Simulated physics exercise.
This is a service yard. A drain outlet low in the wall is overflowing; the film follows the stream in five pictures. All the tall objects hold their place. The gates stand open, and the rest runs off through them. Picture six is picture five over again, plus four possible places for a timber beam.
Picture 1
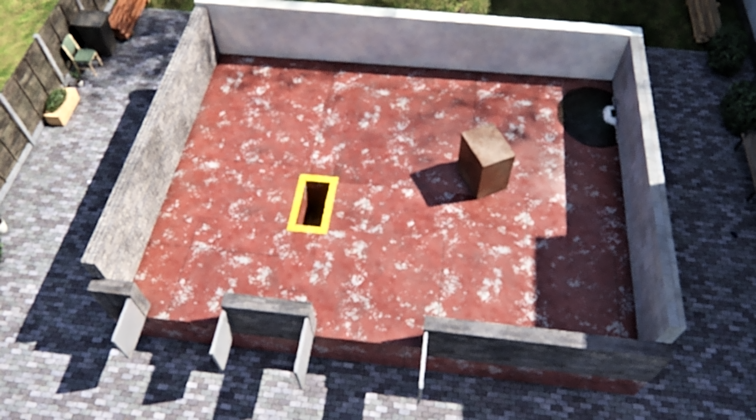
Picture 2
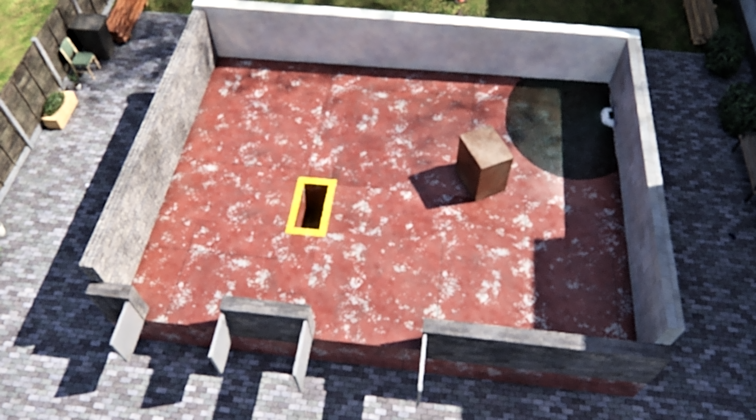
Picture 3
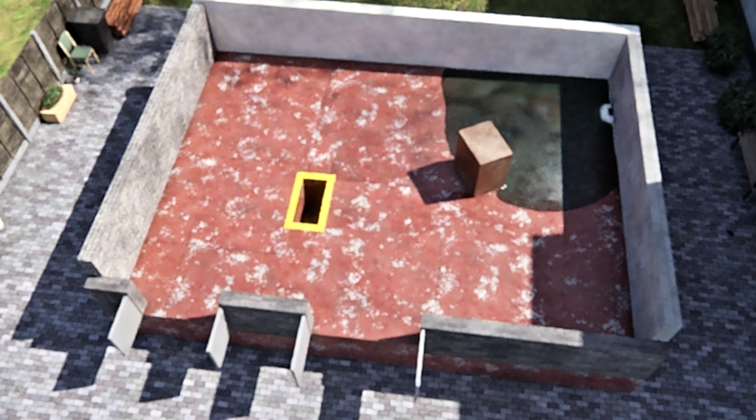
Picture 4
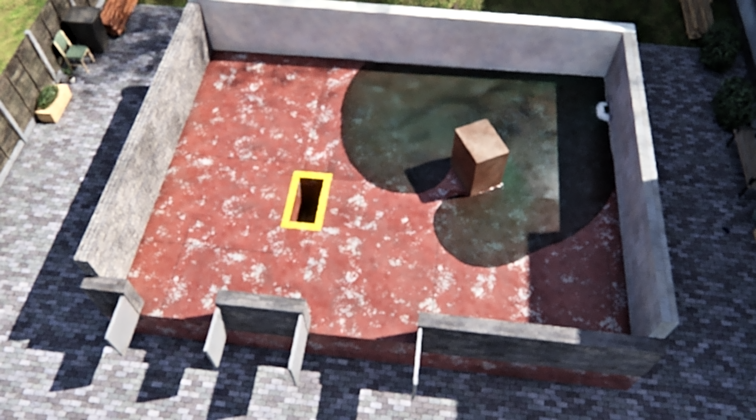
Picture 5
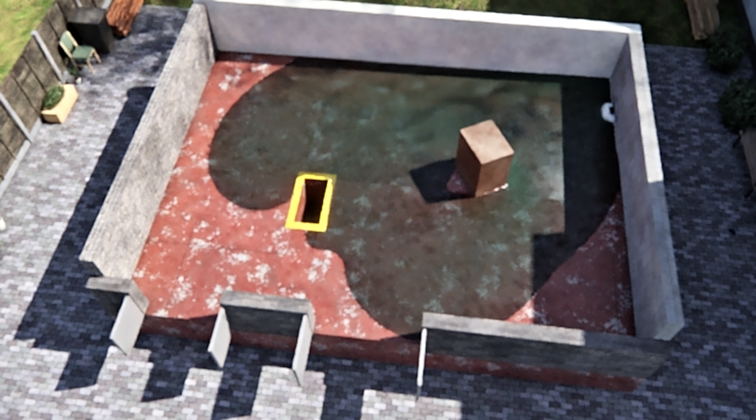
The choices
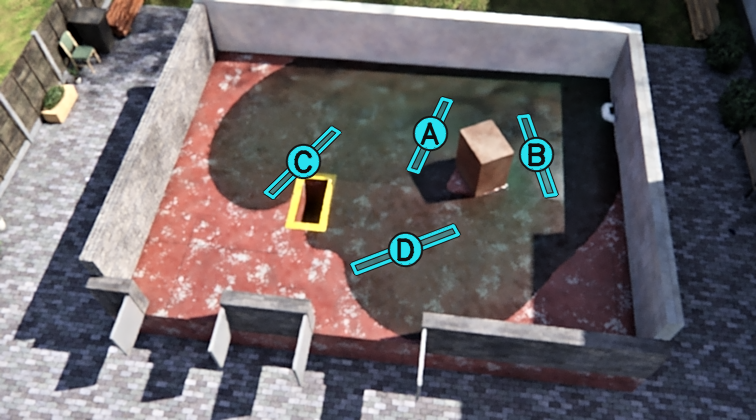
In a walled service yard with a patchy red floor, dark water spreads from the upper right corner, surrounds a brown block, and extends leftward across most of the ground, reaching the yellow-edged drain pit and entering it.
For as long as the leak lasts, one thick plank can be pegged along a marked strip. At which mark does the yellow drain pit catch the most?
Go for C.
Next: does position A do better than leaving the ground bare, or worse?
Position A is worse.
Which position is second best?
Position D.
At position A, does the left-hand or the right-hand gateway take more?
The left gate.
On the marked copy, A from (413, 170) to (446, 99); B from (523, 116) to (550, 195); C from (269, 194) to (335, 130); D from (354, 268) to (455, 230).
With A, about 7 % of the stream runs into the yellow drain pit, about 90 % out by the gates.
With B, about 13 % of the stream runs into the yellow drain pit, about 85 % out by the gates.
With C, about 33 % of the stream runs into the yellow drain pit, about 65 % out by the gates.
With D, about 20 % of the stream runs into the yellow drain pit, about 79 % out by the gates.
